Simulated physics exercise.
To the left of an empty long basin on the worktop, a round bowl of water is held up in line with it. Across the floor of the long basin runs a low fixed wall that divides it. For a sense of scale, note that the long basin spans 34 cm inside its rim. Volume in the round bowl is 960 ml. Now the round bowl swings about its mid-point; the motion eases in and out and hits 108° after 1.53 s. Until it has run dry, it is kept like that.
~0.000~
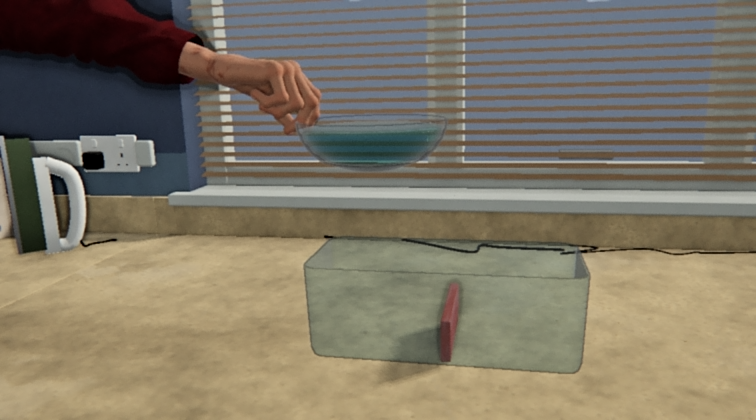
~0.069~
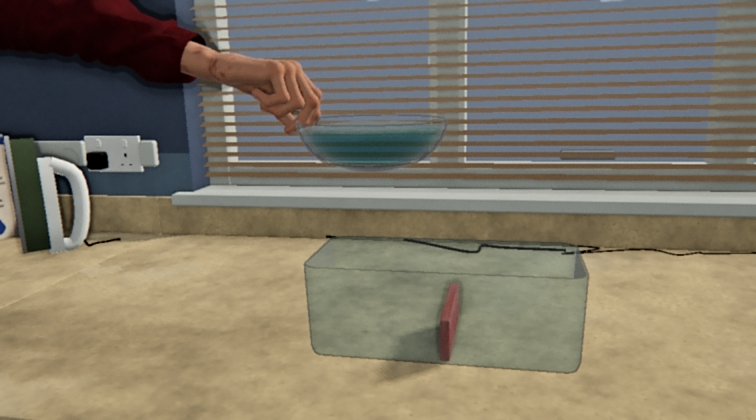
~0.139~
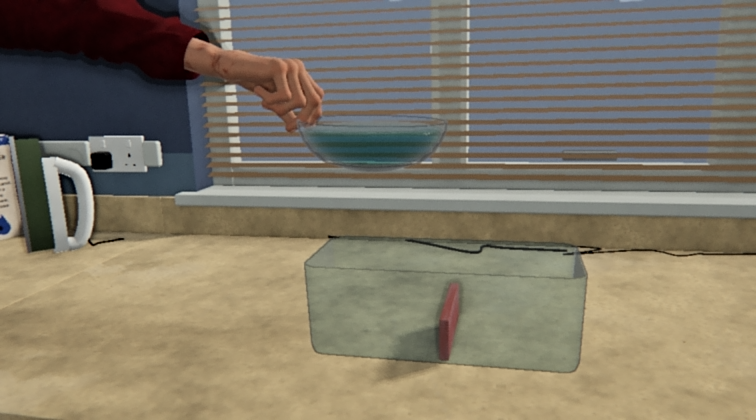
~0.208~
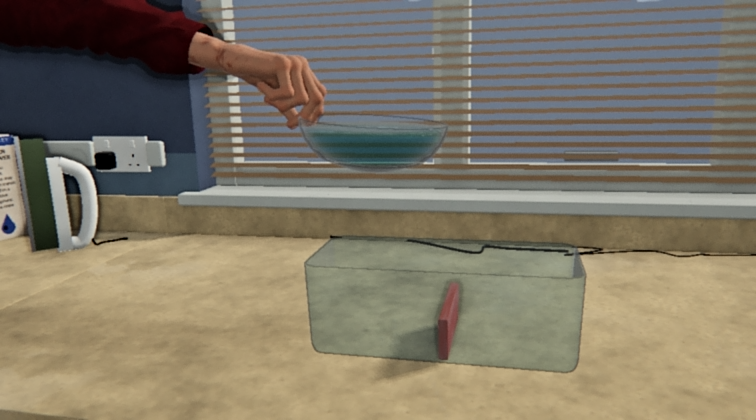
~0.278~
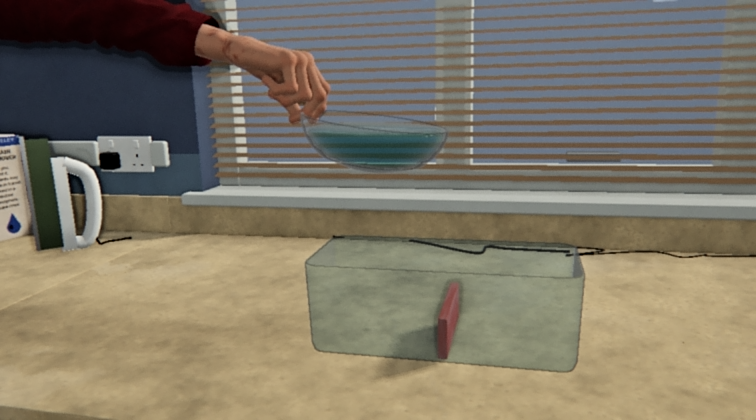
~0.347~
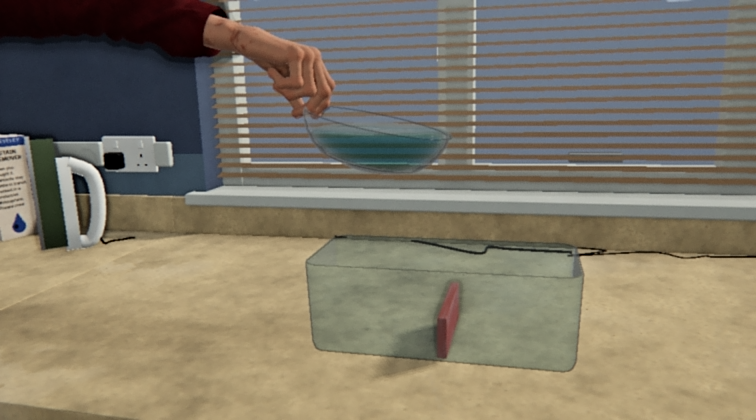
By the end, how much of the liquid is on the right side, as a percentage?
Around 85 percent.
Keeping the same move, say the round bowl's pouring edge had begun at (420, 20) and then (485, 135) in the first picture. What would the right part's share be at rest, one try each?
80 per cent first, 90 per cent second.
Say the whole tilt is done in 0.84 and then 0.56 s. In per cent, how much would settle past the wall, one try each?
75 and 65 %.
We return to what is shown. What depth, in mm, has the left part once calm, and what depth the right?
Final levels - left approx 4 mm, right approx 38 mm.
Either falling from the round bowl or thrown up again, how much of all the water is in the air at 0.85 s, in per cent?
About 32 per cent.
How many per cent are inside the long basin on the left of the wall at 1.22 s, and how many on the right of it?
Near 10 on the left, 86 on the right.
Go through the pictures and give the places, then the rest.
Tilt 0°; pouring edge (446, 121); surface from (305, 128) to (445, 127); the long basin's rim runs from (318, 252) to (583, 261); the wall's top is at (450, 302), in the first frame.
Tilt 1°; pouring edge (446, 121); surface from (306, 128) to (444, 127), in the second frame.
Tilt 2°; pouring edge (446, 124); surface from (307, 128) to (444, 129), in the third frame.
Tilt 5°; pouring edge (447, 128); surface from (310, 127) to (443, 130), in the fourth frame.
Tilt 9°; pouring edge (447, 133); surface from (312, 127) to (446, 132), in the fifth frame.
Tilt 13°; pouring edge (448, 140); surface from (315, 128) to (448, 136); 2 per cent is over the edge, in the sixth frame.
By 0.85 s the tilt is 64° and 19 per cent is still to pour, 1 is left of the wall and 47 right of it.
By 1.22 s the tilt is 98° and 0 per cent is still to pour, 11 is left of the wall and 85 right of it.
By 1.61 s the tilt is 108° and 0 per cent is still to pour, 12 is left of the wall and 85 right of it.
By 2.03 s the tilt is 108° and 0 per cent is still to pour, 12 is left of the wall and 85 right of it.
At rest 12 per cent lies left of the wall, 85 right of it and 3 outside.
